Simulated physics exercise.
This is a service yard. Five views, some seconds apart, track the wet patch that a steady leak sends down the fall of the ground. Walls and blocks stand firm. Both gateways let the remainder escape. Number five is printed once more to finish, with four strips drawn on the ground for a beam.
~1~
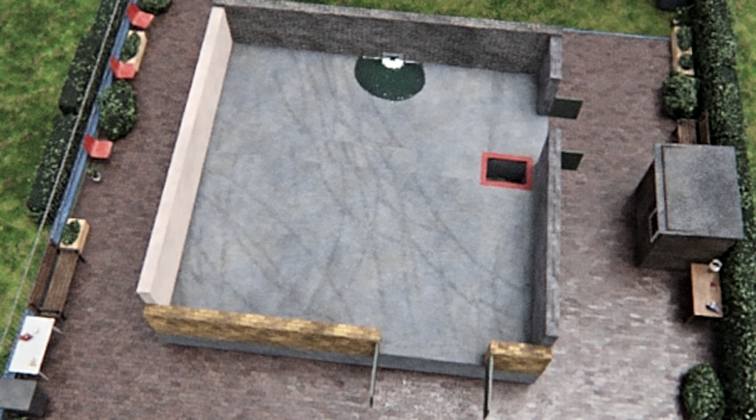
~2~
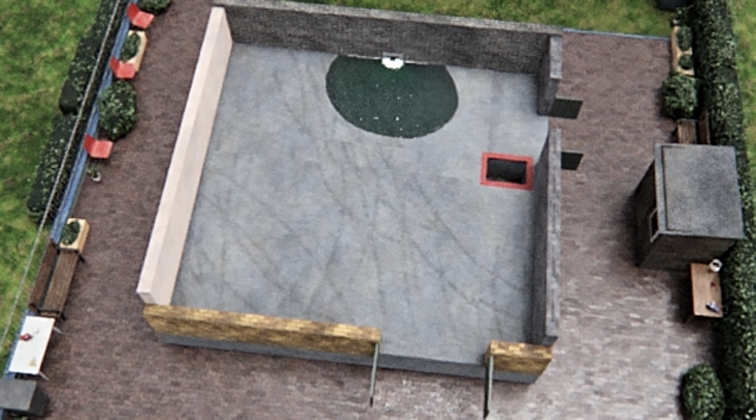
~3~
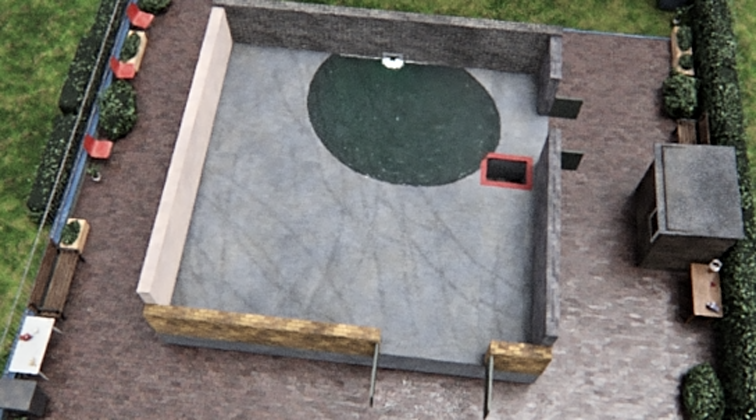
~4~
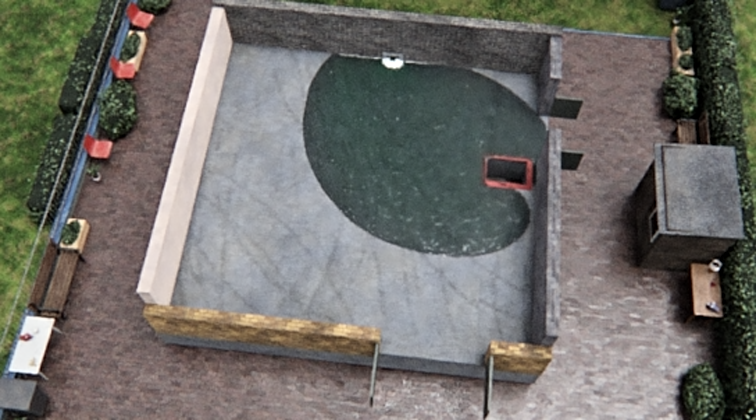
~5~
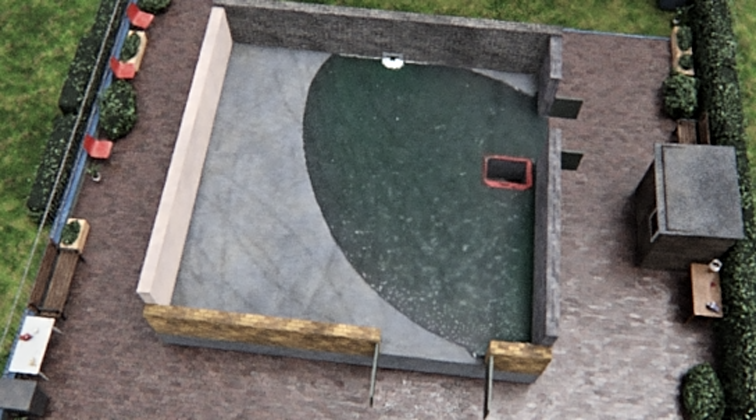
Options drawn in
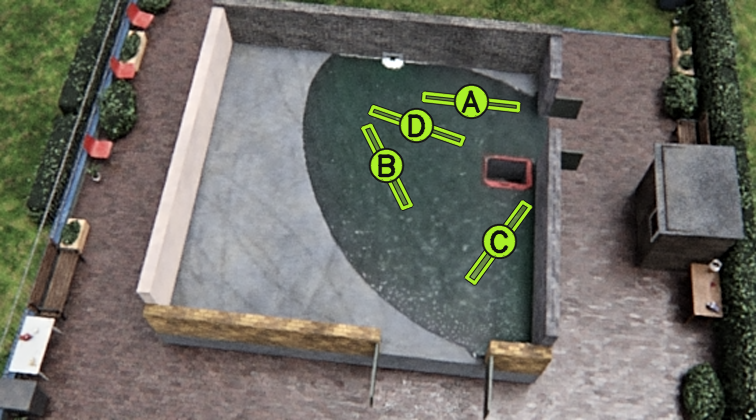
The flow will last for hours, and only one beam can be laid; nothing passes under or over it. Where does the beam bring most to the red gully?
C is best.
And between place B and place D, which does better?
That is place B.
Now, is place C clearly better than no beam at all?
Yes, it helps clearly.
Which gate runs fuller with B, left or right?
The left one.
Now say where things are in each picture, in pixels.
Outfall at (393, 57); red gully at (507, 171); open gate at (433, 348); open gate at (537, 139); front seen at (403, 96), 3 % of the ground wet; red gully still dry, in the first picture.
Front seen at (399, 136), 11 % of the ground wet; red gully still dry, in the second picture.
Front seen at (460, 175), 23 % of the ground wet; red gully still dry, in the third picture.
Front seen at (494, 246), 40 % of the ground wet; red gully taking water, in the fourth picture.
Front seen at (520, 319), 55 % of the ground wet; red gully taking water, in the fifth picture.
On the marked copy, A from (423, 96) to (518, 107); B from (366, 126) to (406, 206); C from (470, 280) to (526, 204); D from (371, 110) to (462, 141).
With A, about 19 % of the stream goes into the red gully, about 81 % out by the gates.
With B, about 24 % of the stream goes into the red gully, about 76 % out by the gates.
With C, about 36 % of the stream goes into the red gully, about 64 % out by the gates.
With D, about 18 % of the stream goes into the red gully, about 82 % out by the gates.
